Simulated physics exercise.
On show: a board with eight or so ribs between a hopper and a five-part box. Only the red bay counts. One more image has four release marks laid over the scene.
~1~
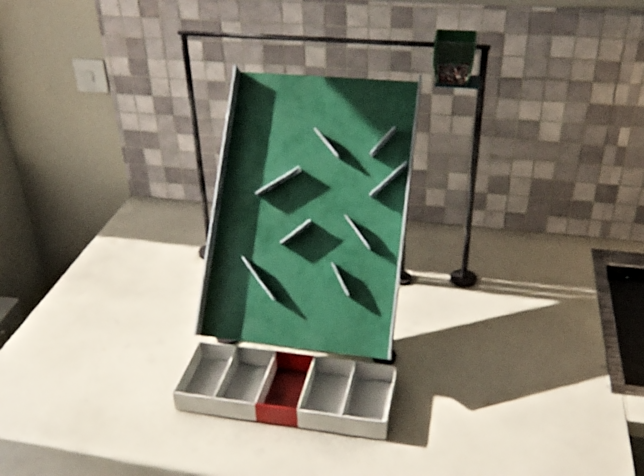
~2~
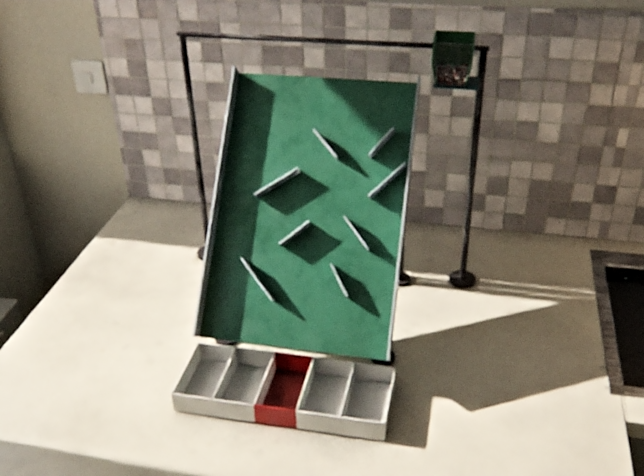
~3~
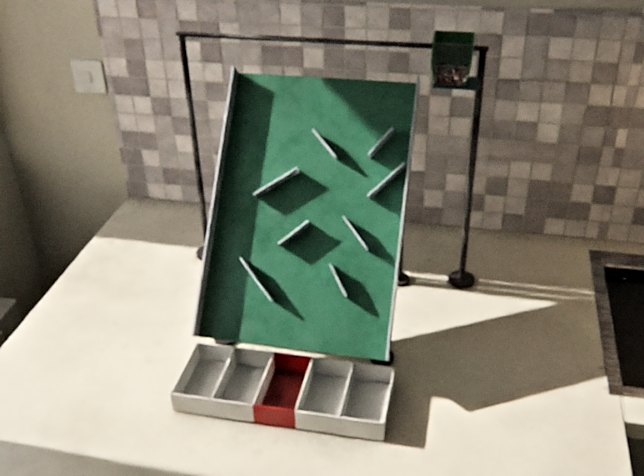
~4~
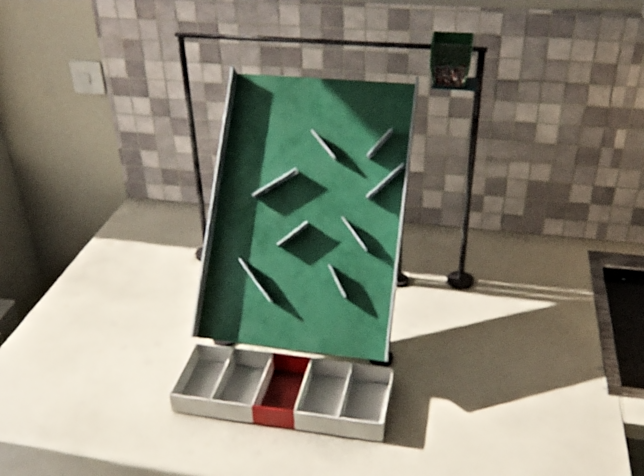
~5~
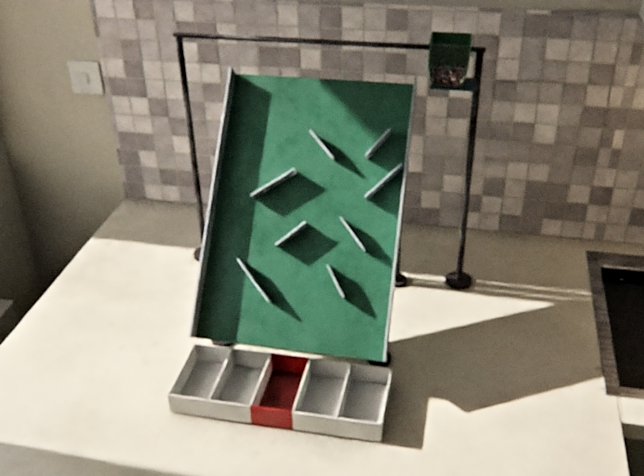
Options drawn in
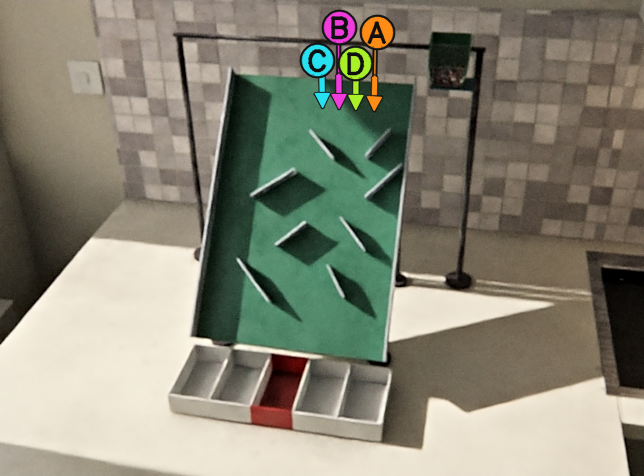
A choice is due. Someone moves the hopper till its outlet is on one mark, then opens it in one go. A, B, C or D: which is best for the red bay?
It is A.
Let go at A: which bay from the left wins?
The third.
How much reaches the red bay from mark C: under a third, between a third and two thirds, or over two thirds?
It is under a third.
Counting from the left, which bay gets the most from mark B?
The fifth from the left.
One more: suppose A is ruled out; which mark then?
D.
On the marked copy, mark A meets the board at (374, 105); mark B meets the board at (339, 103); mark C meets the board at (322, 102); mark D meets the board at (355, 104).
With A, about two thirds in the red bay, about a third in other bays.
With B, a stray few in the red bay, nearly all in other bays.
With C, a small part in the red bay, most in other bays, a small part held on the board.
With D, about a quarter in the red bay, about two thirds in other bays, a small part outside the box.
